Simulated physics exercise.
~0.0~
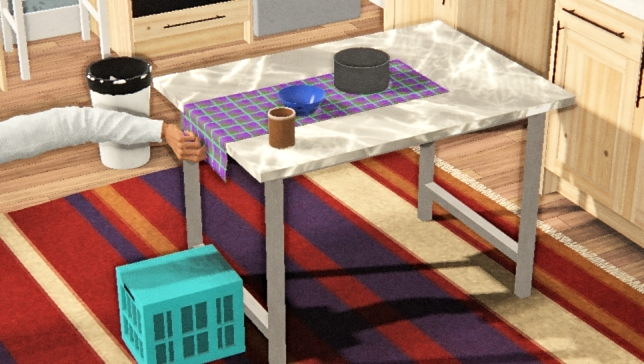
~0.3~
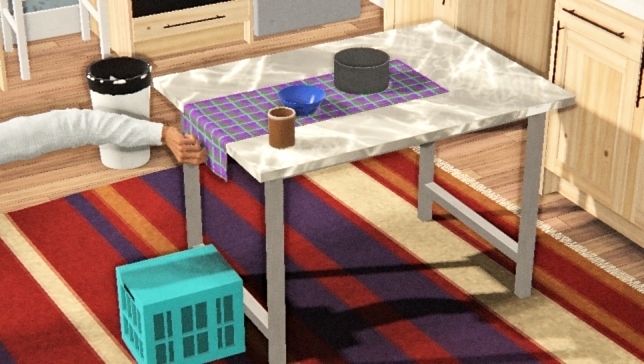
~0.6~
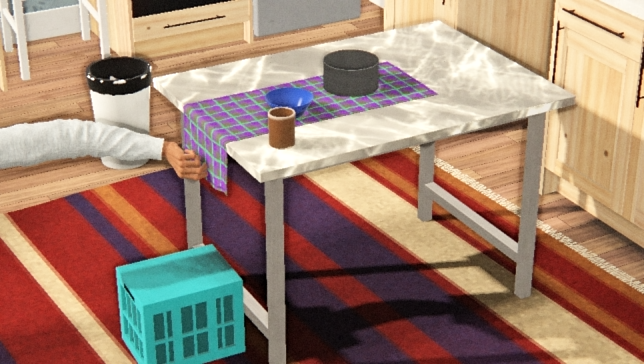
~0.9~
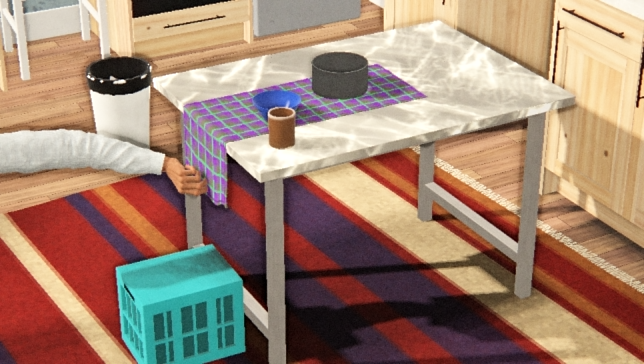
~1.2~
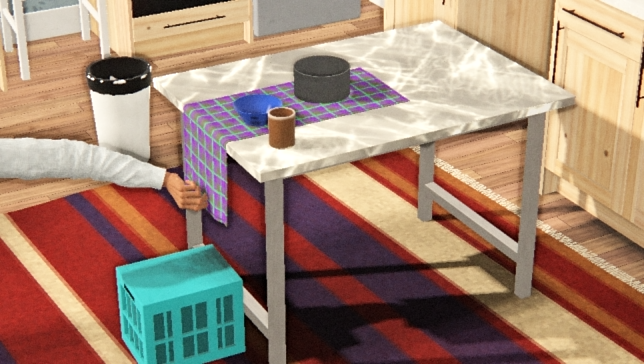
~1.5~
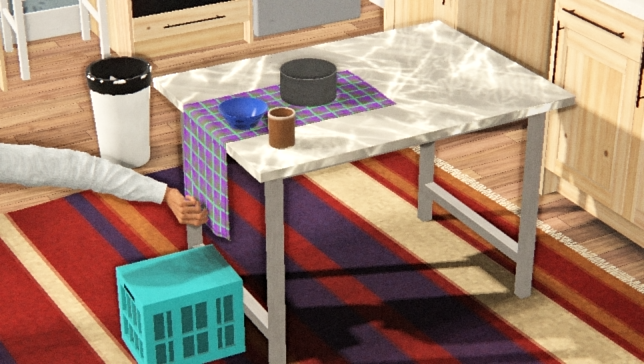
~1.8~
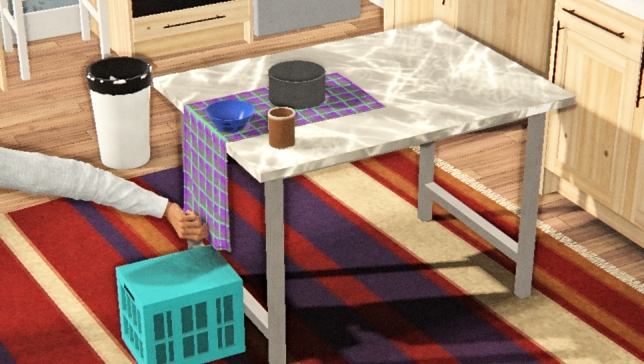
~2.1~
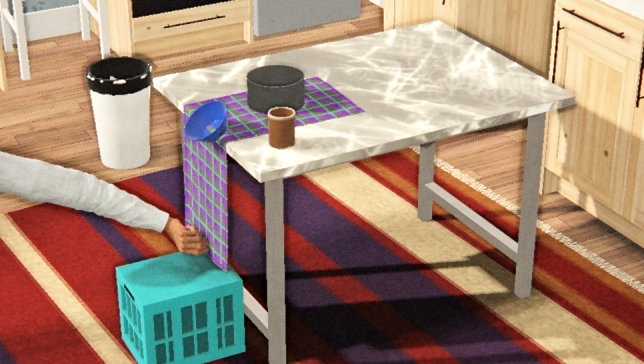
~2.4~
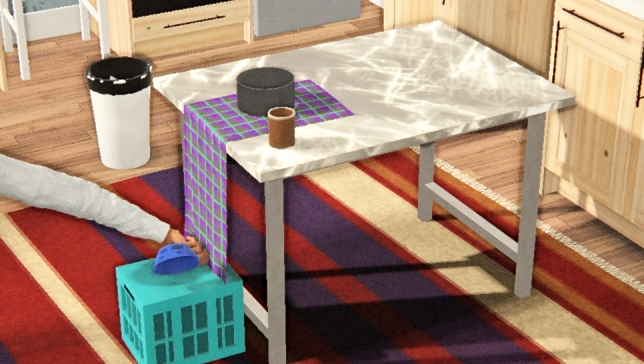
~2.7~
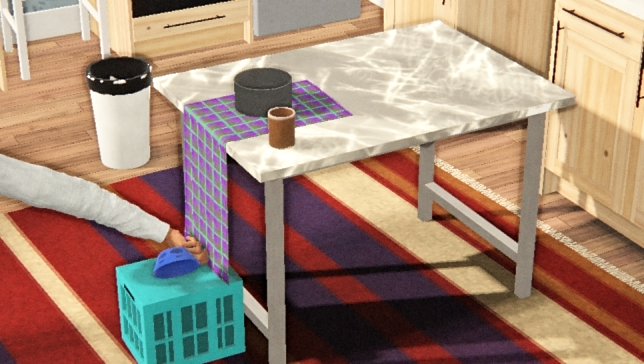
A hand in a pale sleeve grips the hanging end of a purple checked scarf at the left side of a marble-topped table and begins drawing it downward. The blue bowl and the dark pot ride along on the cloth toward the left edge, while the brown mug stays where it stands. As the hem sinks lower, the bowl reaches the edge and tips over it. It drops and lands upside down on the turquoise crate below. The hand stops beside it with the hem at the crate, and the pot and mug remain on the table.
